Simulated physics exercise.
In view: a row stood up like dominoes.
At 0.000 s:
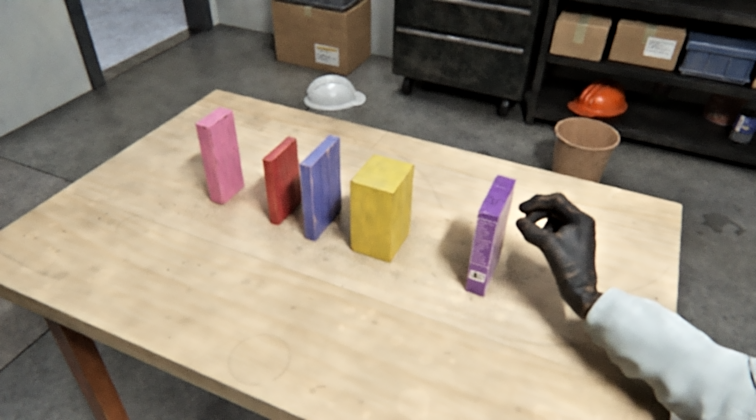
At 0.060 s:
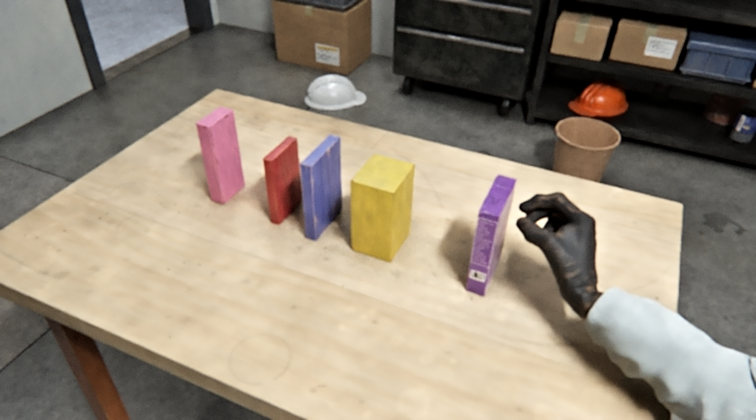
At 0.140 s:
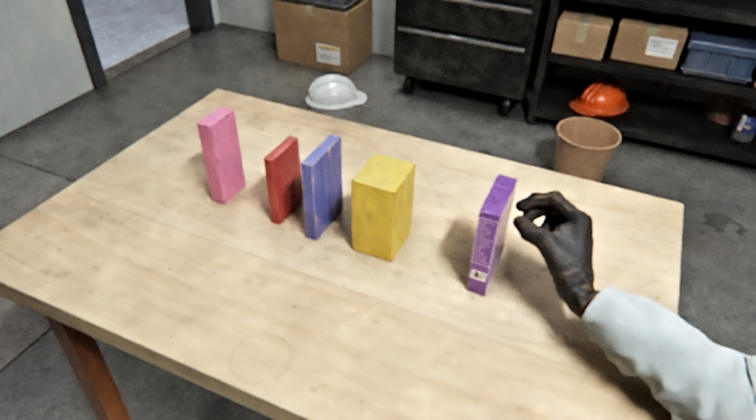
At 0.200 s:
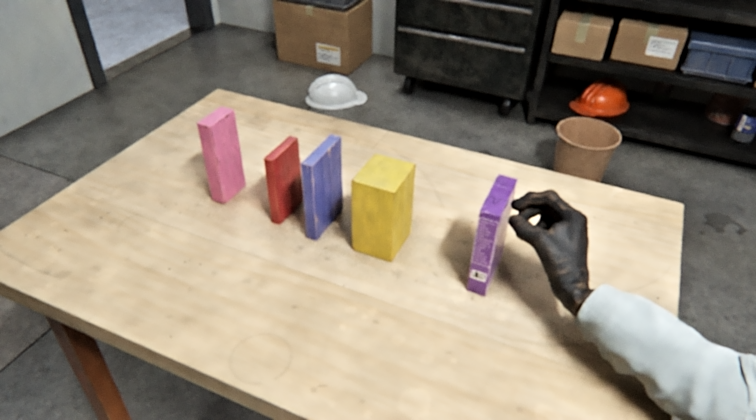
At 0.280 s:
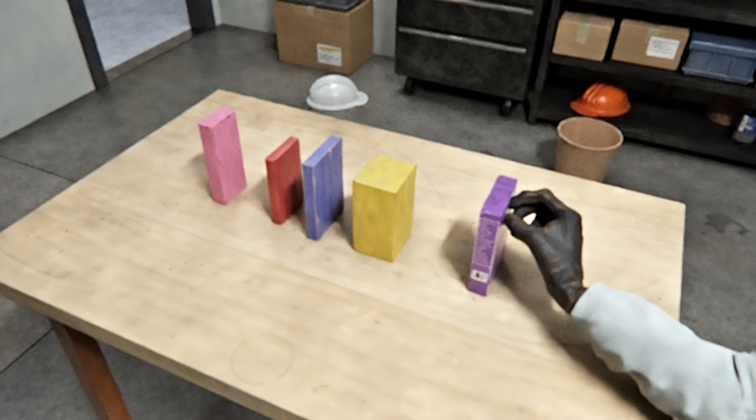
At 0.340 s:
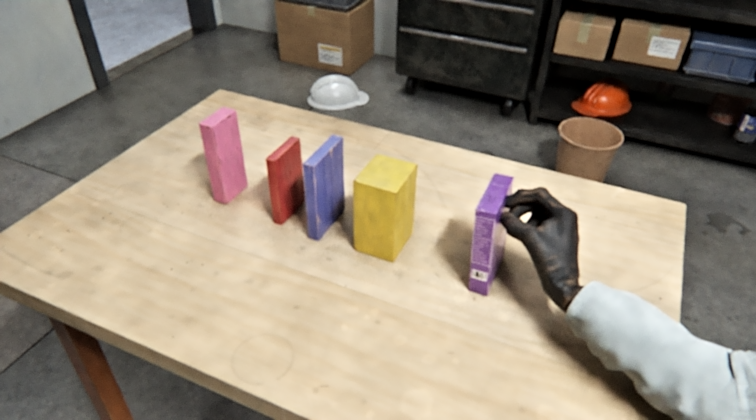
A black-gloved hand in a pale sleeve reaches in from the right over a wooden table, seen from above in a workshop with shelves and hard hats behind. Pink, red, blue, yellow and purple blocks stand in a spaced row from left to right. The hand moves slightly left to the purple block's upper edge, which tilts very slightly, while the others stay still.
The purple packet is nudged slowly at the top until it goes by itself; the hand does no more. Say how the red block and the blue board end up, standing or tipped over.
The red block stays upright and the blue board stays upright.
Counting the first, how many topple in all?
In all, 1.
After 0.64 s, purple packet 20° over.
After 0.94 s, purple packet 90° over.
After 1.14 s, red block resting near (287, 181); blue board resting near (325, 189).
At rest (3.8 s), all 3 in place. Seen from the same camera at the end, red block near (287, 181), blue board near (325, 189).
